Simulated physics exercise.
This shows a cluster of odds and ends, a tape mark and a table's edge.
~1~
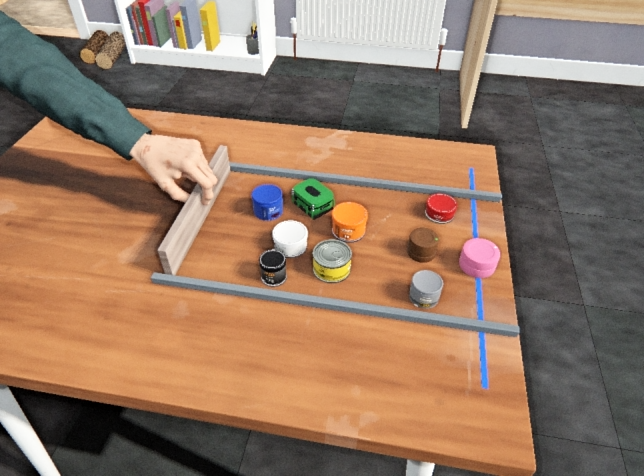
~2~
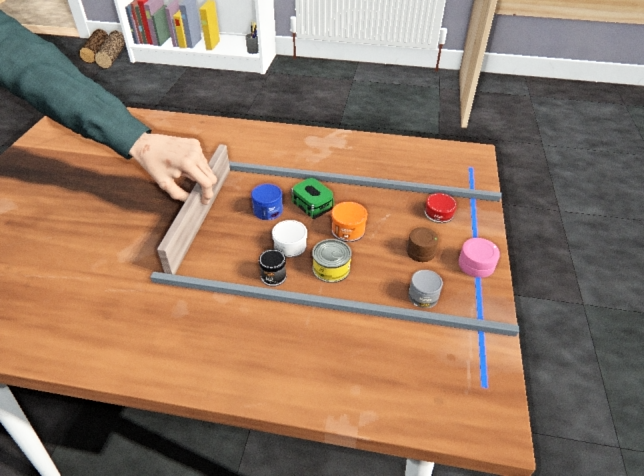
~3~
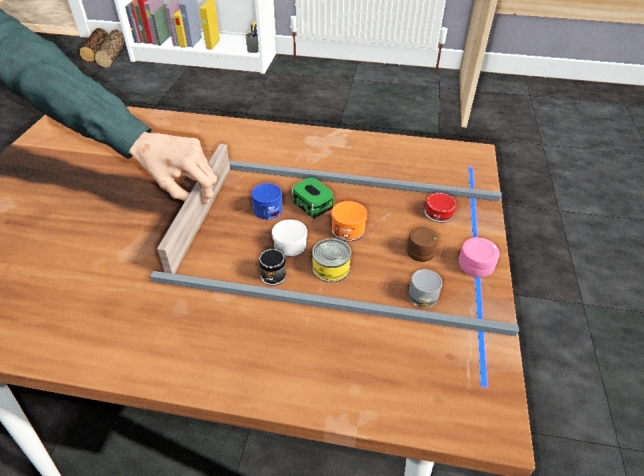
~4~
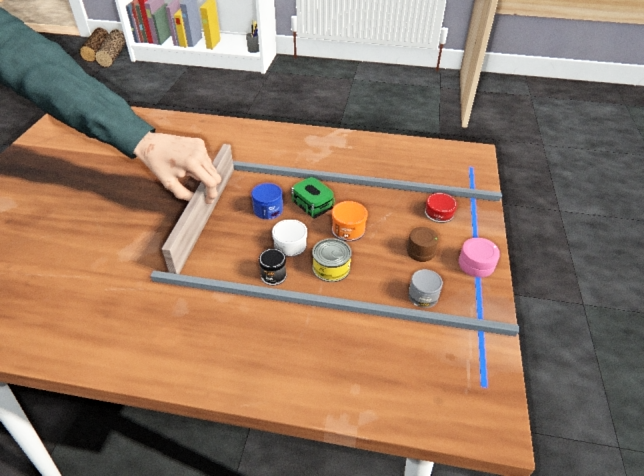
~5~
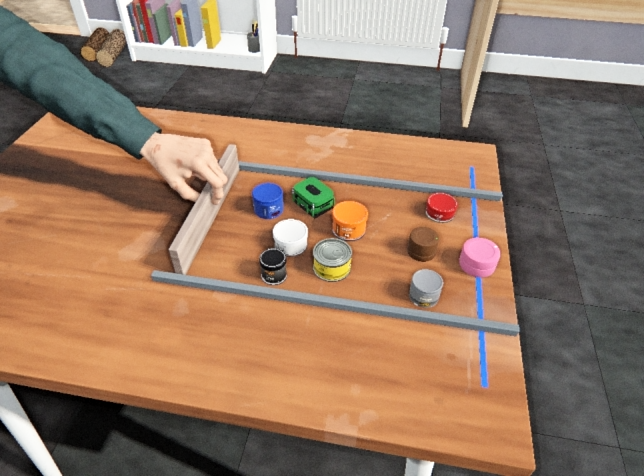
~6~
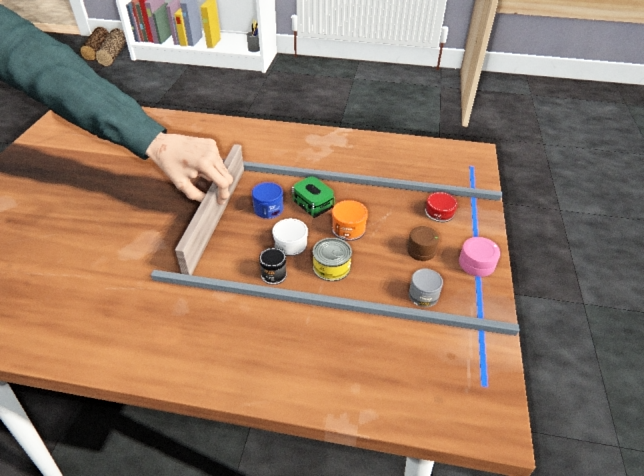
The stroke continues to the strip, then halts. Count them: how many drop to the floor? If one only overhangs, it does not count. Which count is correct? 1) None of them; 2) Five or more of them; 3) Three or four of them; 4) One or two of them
Five or more of them (2).
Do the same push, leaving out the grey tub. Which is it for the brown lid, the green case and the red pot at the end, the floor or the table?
Brown lid: Over the edge; green case: Still there; red pot: Over the edge.
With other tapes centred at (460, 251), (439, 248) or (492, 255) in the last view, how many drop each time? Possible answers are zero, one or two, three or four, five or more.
In order: One to two, just one or two, five or over.
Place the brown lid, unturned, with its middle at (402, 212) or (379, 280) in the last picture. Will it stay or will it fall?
Place by place, it goes down, then goes down.
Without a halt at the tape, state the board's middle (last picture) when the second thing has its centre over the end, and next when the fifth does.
At (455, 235) for the second, at (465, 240) for the fifth.
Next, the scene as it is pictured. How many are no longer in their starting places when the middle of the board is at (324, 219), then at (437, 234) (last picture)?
Respectively 6 and 10.
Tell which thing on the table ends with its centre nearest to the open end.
Result: The yellow pot.
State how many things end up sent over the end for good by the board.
All told, 5.
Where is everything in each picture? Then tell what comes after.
In the first picture, pink lid (479, 258); red pot (441, 209); grey tub (426, 290); board (199, 205); tape (477, 254).
In the second picture, red pot (440, 208); green case (313, 198).
In the third picture, grey tub (425, 289); yellow pot (332, 260).
In the fourth picture, pink lid (479, 257); black tin (273, 267).
In the fifth picture, red pot (441, 208); white tin (291, 238).
In the sixth picture, pink lid (479, 257); red pot (441, 207); grey tub (425, 288); board (214, 205); tape (477, 253).
A little later, none off yet; pink lid at rest near (479, 257); red pot at rest near (441, 207); grey tub at rest near (425, 288).
Next, none off yet; pink lid at rest near (479, 257); red pot at rest near (441, 207); grey tub at rest near (428, 289).
Later still, none off yet; pink lid tilted a little near (524, 272); red pot shifted about its own width near (489, 213); grey tub shifted well along near (492, 306).
When it is over, the number that fall off is five or more; down, orange pot, brown lid, grey tub, red pot and pink lid.
